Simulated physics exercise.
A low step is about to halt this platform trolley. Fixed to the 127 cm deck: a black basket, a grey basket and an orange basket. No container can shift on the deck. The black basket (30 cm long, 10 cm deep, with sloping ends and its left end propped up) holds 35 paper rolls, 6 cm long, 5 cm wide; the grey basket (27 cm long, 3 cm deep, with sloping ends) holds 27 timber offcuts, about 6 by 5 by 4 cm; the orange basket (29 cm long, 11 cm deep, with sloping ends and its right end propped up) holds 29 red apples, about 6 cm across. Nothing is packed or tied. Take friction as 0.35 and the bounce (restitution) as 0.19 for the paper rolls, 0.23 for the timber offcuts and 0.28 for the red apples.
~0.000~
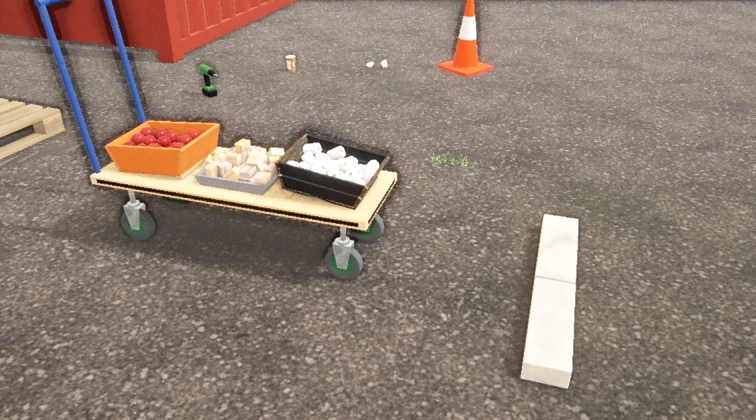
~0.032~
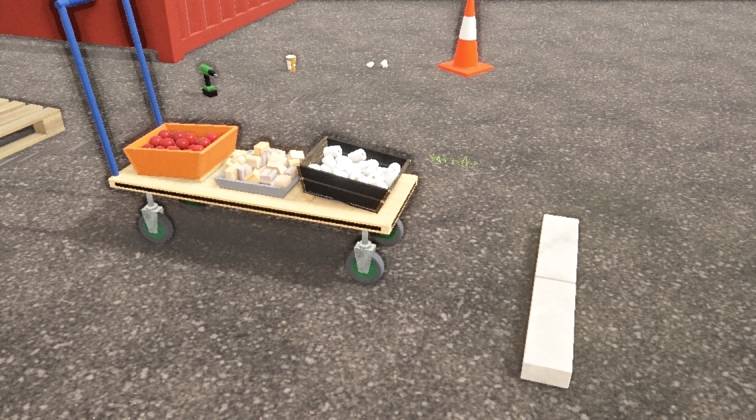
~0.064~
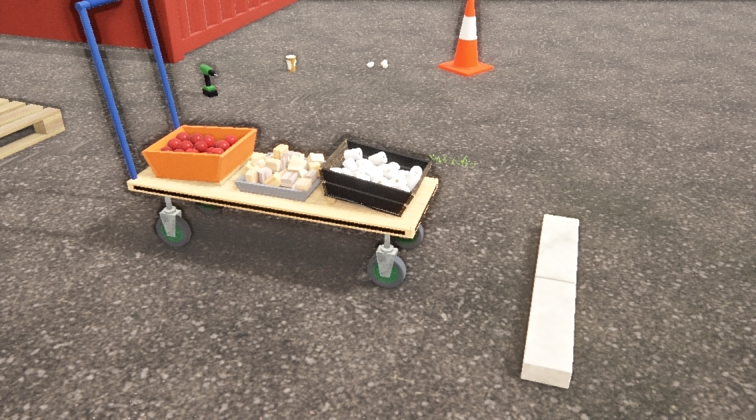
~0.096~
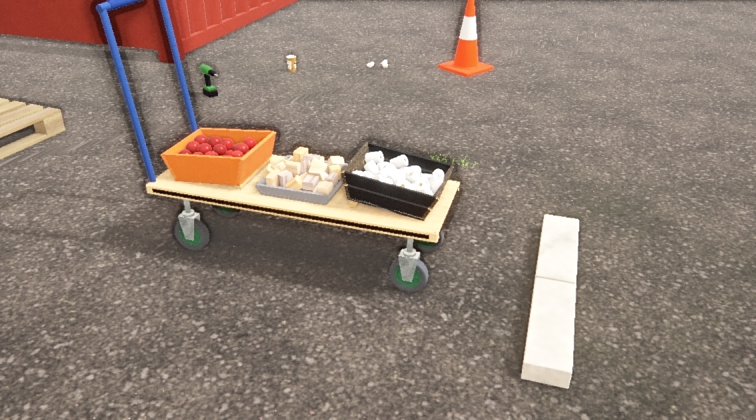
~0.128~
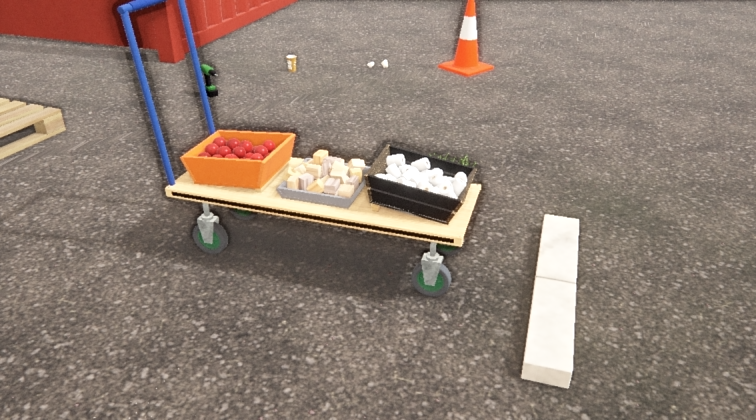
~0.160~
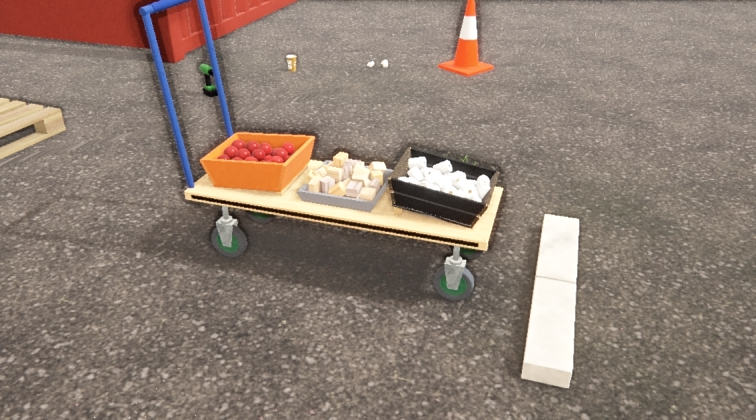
On dark asphalt, a blue-handled platform trolley carrying baskets of red apples, wooden blocks and white rolls rolling steadily right.
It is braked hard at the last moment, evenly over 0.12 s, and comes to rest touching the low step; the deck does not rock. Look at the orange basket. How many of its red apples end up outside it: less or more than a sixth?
The orange basket loses less than a sixth of its red apples.
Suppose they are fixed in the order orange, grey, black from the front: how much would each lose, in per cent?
Then black basket 20, grey basket 30, orange basket 0 per cent.
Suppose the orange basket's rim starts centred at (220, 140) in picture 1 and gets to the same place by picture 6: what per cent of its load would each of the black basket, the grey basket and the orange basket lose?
In that case black basket 0, grey basket 0, orange basket 0 per cent.
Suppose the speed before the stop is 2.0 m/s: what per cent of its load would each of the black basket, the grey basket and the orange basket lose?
In that case black basket 0, grey basket 40, orange basket 0 per cent.
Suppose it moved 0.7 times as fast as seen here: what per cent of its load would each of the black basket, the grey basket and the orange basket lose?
Then black basket 10, grey basket 20, orange basket 0 per cent.
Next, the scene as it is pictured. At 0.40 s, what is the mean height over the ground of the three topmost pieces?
About 54 cm.
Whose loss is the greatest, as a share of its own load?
The grey basket.
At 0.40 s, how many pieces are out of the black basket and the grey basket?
Out by then, roughly: Black basket 4, grey basket 8.
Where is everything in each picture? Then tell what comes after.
In the first picture (places track the rim corner closest to us here), orange basket (180, 149); black basket (365, 187); 70 cm to go; all still inside.
Orange basket (200, 152); black basket (388, 190); 61 cm to go, in the second picture.
Orange basket (220, 155); black basket (412, 194); 51 cm to go, in the third picture.
Orange basket (241, 158); black basket (436, 197); 42 cm to go, in the fourth picture.
Orange basket (262, 161); black basket (461, 201); 33 cm to go, in the fifth picture.
Orange basket (283, 164); black basket (486, 205); 23 cm to go; all still inside, in the sixth picture.
After 0.18 s, braking starts.
After 0.28 s, the black basket has all 35, the grey basket has all 27 and the orange basket has all 29.
After 0.40 s, the black basket is down by 4 of 35, the grey basket is down by 7 of 27 and the orange basket is down by 1 of 29.
After 0.63 s, the black basket is down by 7 of 35, the grey basket is down by 9 of 27 and the orange basket is down by 1 of 29.
Outcome (at 1.13 s), the black basket is down by 7 of 35, the grey basket is down by 9 of 27 and the orange basket is down by 1 of 29. Asked share, 1 of 29, 3 per cent.
